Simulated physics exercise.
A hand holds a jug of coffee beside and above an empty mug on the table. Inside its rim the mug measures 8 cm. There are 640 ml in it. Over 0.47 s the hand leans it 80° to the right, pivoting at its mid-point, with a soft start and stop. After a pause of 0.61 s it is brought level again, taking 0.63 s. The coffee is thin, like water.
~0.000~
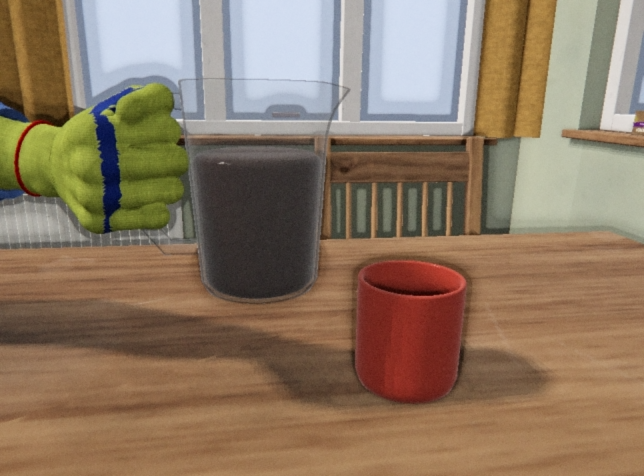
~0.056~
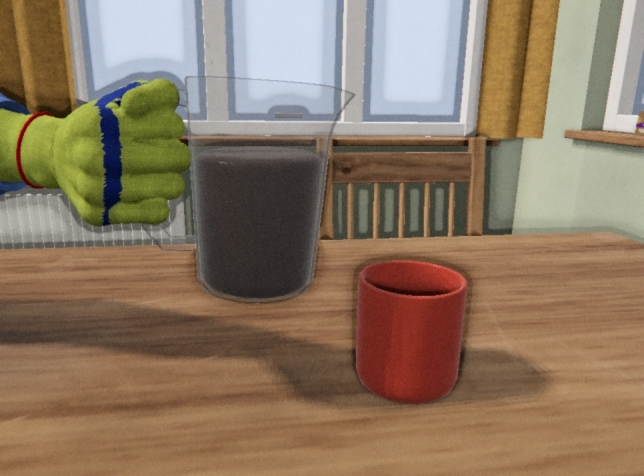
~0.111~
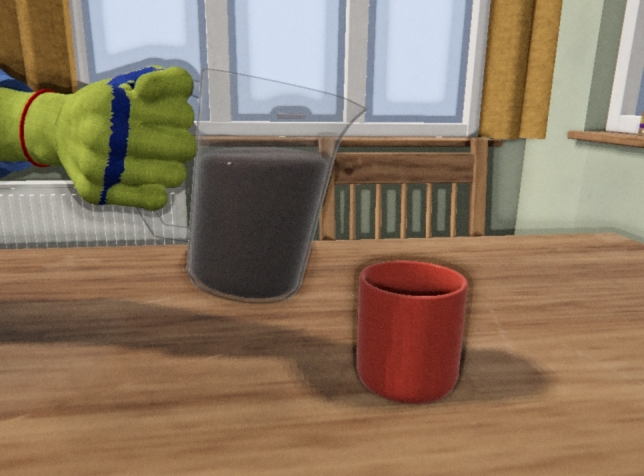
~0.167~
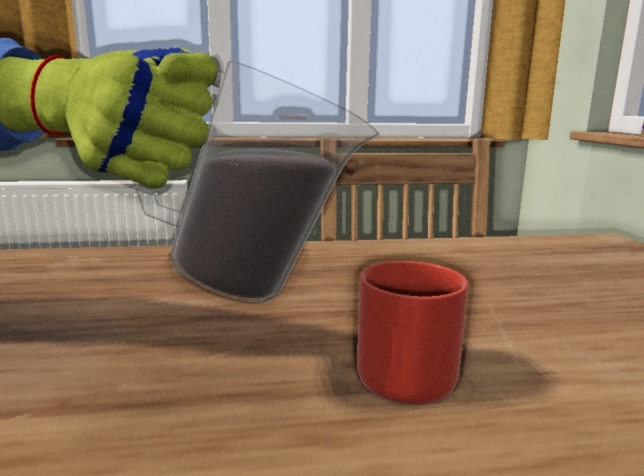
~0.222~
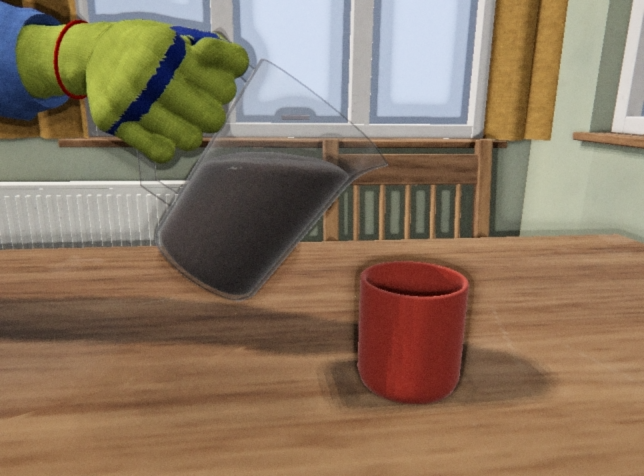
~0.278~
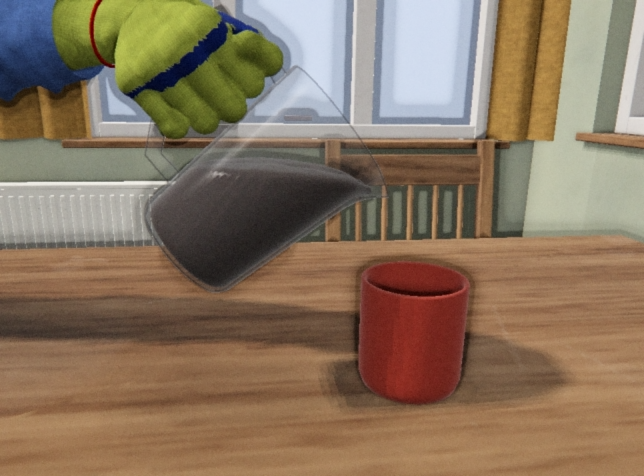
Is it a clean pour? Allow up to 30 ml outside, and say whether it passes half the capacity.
Expect this: A mess beside it.
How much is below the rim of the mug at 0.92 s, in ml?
Some 360 ml.
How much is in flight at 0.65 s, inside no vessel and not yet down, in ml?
Close to 70 ml.
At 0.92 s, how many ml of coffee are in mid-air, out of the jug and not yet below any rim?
About 70 ml.
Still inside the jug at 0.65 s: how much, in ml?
About 360 ml.
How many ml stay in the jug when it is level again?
Close to 140 ml.
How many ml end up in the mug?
About 440 ml.
After 0.65 s the tilt is 80° and the mug has 210 ml, the jug 360 ml, and 0 ml is on the table.
After 0.92 s the tilt is 80° and the mug has 360 ml, the jug 205 ml, and 5 ml is on the table.
After 1.21 s the tilt is 72° and the mug has 425 ml, the jug 150 ml, and 60 ml is on the table.
After 1.52 s the tilt is 16° and the mug has 440 ml, the jug 140 ml, and 60 ml is on the table.
In the end the mug has 440 ml, the jug 140 ml, and 60 ml is on the table.
